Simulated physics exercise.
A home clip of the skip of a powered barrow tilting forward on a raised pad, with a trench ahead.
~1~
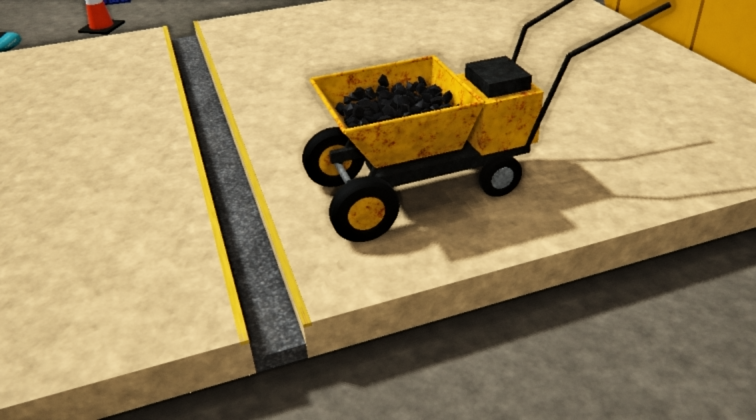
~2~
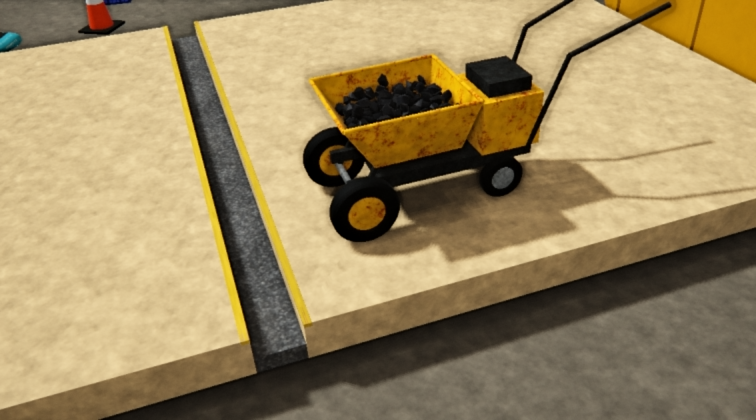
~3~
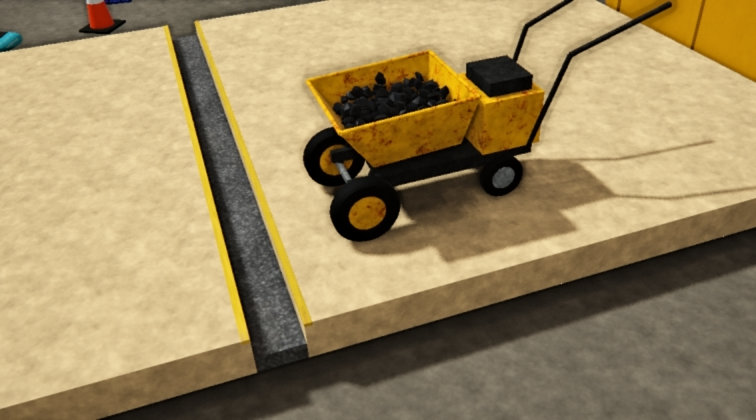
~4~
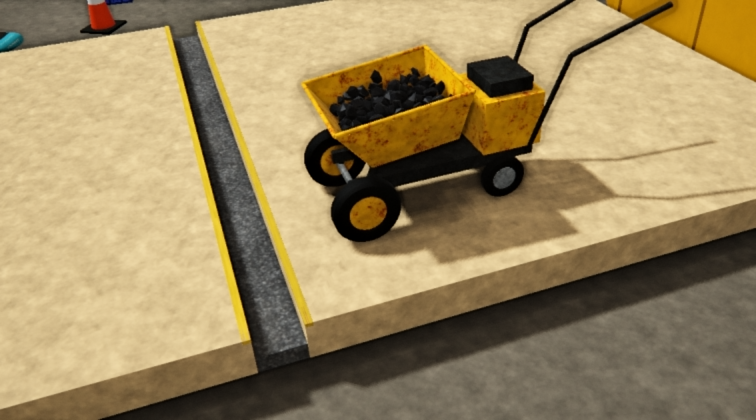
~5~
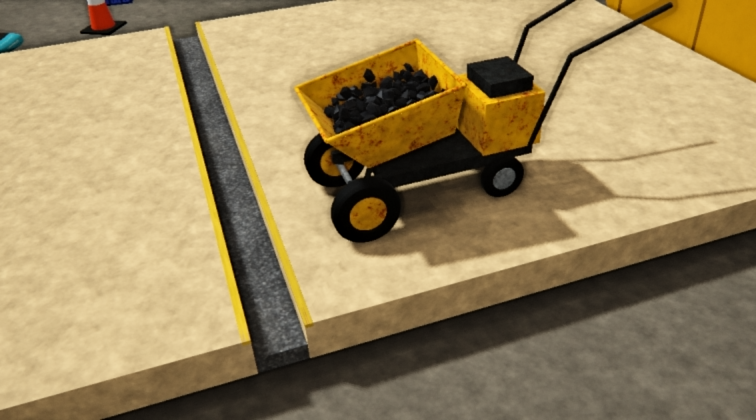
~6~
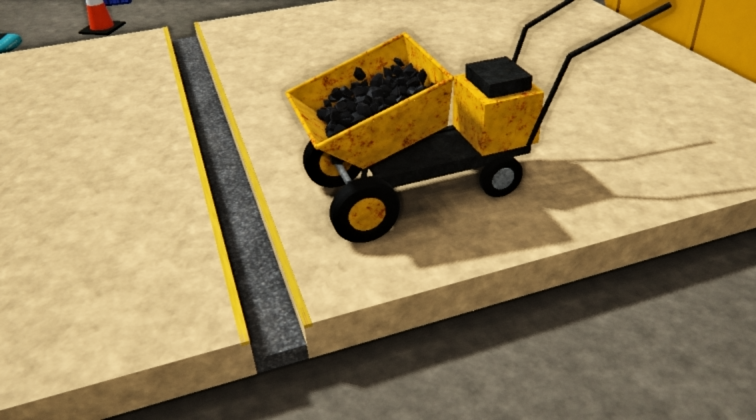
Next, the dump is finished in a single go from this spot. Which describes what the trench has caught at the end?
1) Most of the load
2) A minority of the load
Option 1: Most of the load.
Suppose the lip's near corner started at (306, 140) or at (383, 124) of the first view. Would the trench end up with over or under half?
With the lip at the first place the share is short of one half; at the second place it is beyond one half.
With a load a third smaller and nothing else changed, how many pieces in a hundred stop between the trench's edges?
80 in a hundred, roughly.
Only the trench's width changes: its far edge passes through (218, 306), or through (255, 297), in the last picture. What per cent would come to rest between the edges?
I'd say some 90 in a hundred, followed by 40 in a hundred.
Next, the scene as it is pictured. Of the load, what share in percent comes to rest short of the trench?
Result: Close to 0 %.
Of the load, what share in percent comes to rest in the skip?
All told, it is near 0 percent.
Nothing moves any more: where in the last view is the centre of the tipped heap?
Around (237, 237).
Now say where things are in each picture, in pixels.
In the first frame, lip of the skip at (345, 132), level; top of the load at (387, 106), lumps of coal; first edge of the trench at (293, 285); far edge at (234, 301), the trench under half as wide as the skip, and about half as deep as wide.
In the second frame, lip of the skip at (344, 132), level; top of the load at (386, 106).
In the third frame, lip of the skip at (341, 134), tipped barely; top of the load at (396, 98).
In the fourth frame, lip of the skip at (335, 137), tipped a little; top of the load at (402, 95).
In the fifth frame, lip of the skip at (327, 141), tipped a little; top of the load at (405, 96).
In the sixth frame, lip of the skip at (317, 147), tipped clearly; top of the load at (404, 82); first edge of the trench at (294, 286); far edge at (235, 302).
Soon, skip tipped steeply; all in the skip.
A while on, skip tipped right over; most in the skip; a small part in or heaped over the trench; a stray few beyond it; a stray few falling.
Towards the end, skip tipped right over; a small part in the skip; about two thirds in or heaped over the trench; about a quarter beyond it.
Finally, skip tipped right over; a stray few short of the trench; most in or heaped over the trench; about a quarter beyond it.
